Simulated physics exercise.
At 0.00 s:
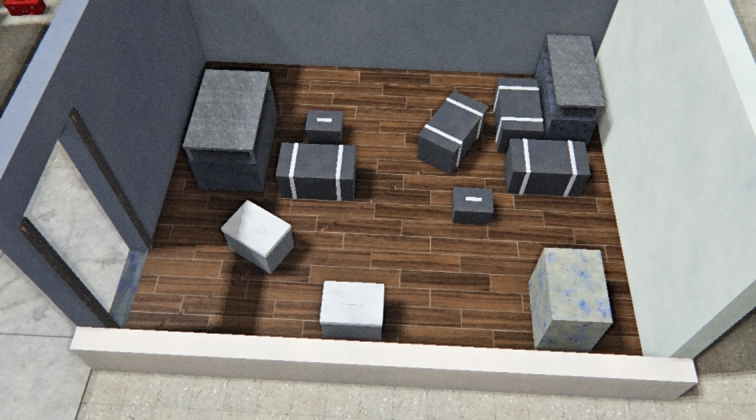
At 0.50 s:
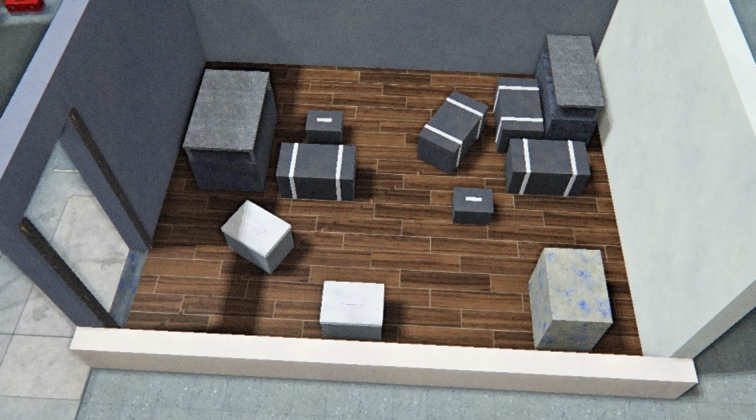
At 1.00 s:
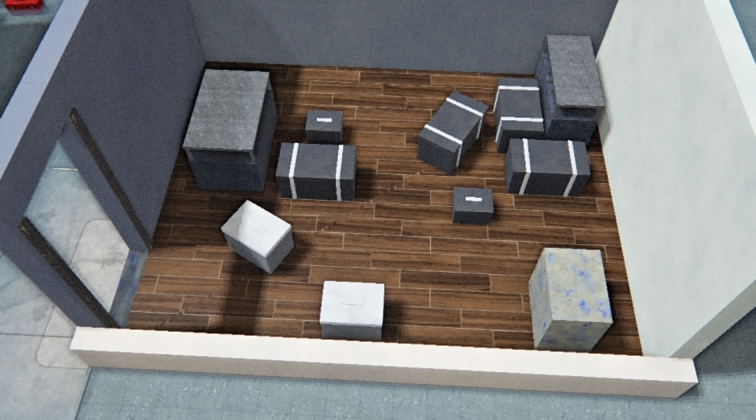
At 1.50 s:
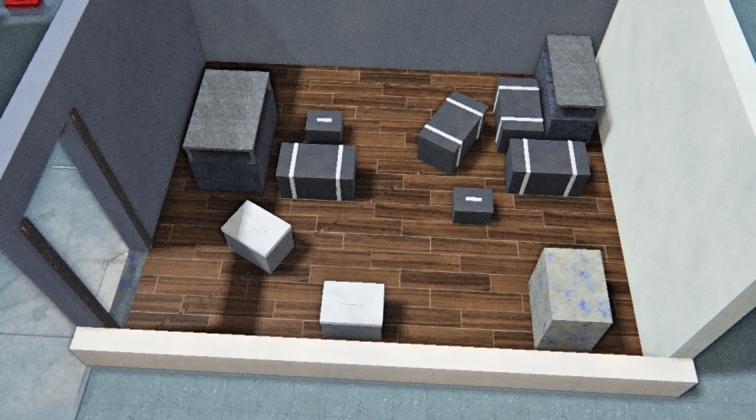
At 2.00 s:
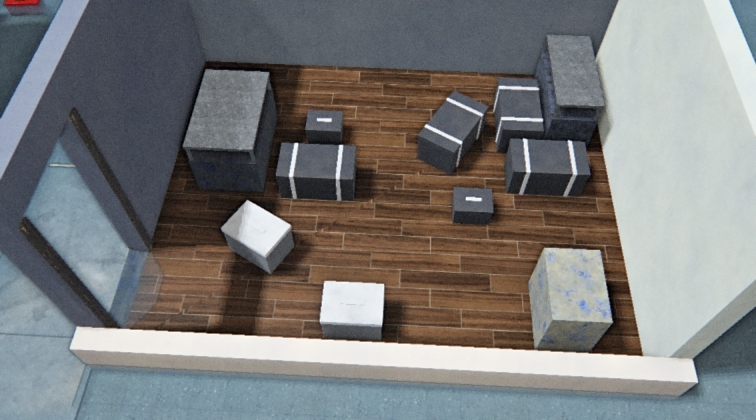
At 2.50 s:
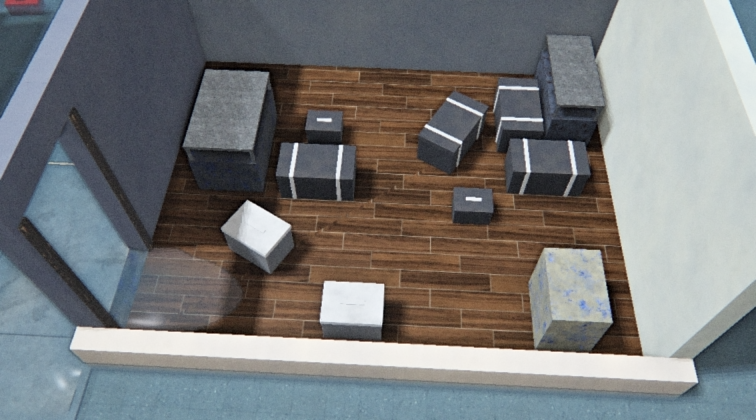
A corner store with a dark plank floor, blue-grey walls at the back and left and a pale wall at the right is seen from high above its low front ledge. Dark boxes, some with white bands, stand around the back and middle, with two white boxes and a blue-mottled block nearer the front. Nothing indoors shifts and the view stays fixed, while bluish water covers the ground outside, then a thin sheet spreads in through the left doorway.
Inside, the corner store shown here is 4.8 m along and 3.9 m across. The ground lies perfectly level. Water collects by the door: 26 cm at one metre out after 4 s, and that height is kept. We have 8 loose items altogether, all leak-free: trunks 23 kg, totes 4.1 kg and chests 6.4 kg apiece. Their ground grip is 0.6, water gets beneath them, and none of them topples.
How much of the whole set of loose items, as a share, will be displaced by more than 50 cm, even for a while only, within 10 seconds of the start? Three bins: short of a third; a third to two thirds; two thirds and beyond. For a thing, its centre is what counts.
Bin: A third to two thirds.
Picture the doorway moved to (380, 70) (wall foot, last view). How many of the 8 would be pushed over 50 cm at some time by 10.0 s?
In that case the number is 6.
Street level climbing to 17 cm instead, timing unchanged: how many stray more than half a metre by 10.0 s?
Then 3 of them.
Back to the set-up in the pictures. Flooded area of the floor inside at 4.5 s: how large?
About 6.0 m2.
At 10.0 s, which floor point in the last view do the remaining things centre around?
They're centred close to (453, 153).
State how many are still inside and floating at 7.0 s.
3.
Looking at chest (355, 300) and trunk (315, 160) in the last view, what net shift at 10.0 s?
Net displacement, in order: 250 cm; 0 cm.
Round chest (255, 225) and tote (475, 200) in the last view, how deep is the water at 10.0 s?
Roughly 13 and 9 cm.
After 3.5 s 0 of 8 are over 50 cm from their spots; 0 afloat.
After 4.5 s 1 of 8 are over 50 cm from their spots; 1 afloat.
After 7.0 s 2 of 8 are over 50 cm from their spots; 3 afloat.
After 10.0 s 3 of 8 are over 50 cm from their spots, and 3 have been at some point; 5 afloat.
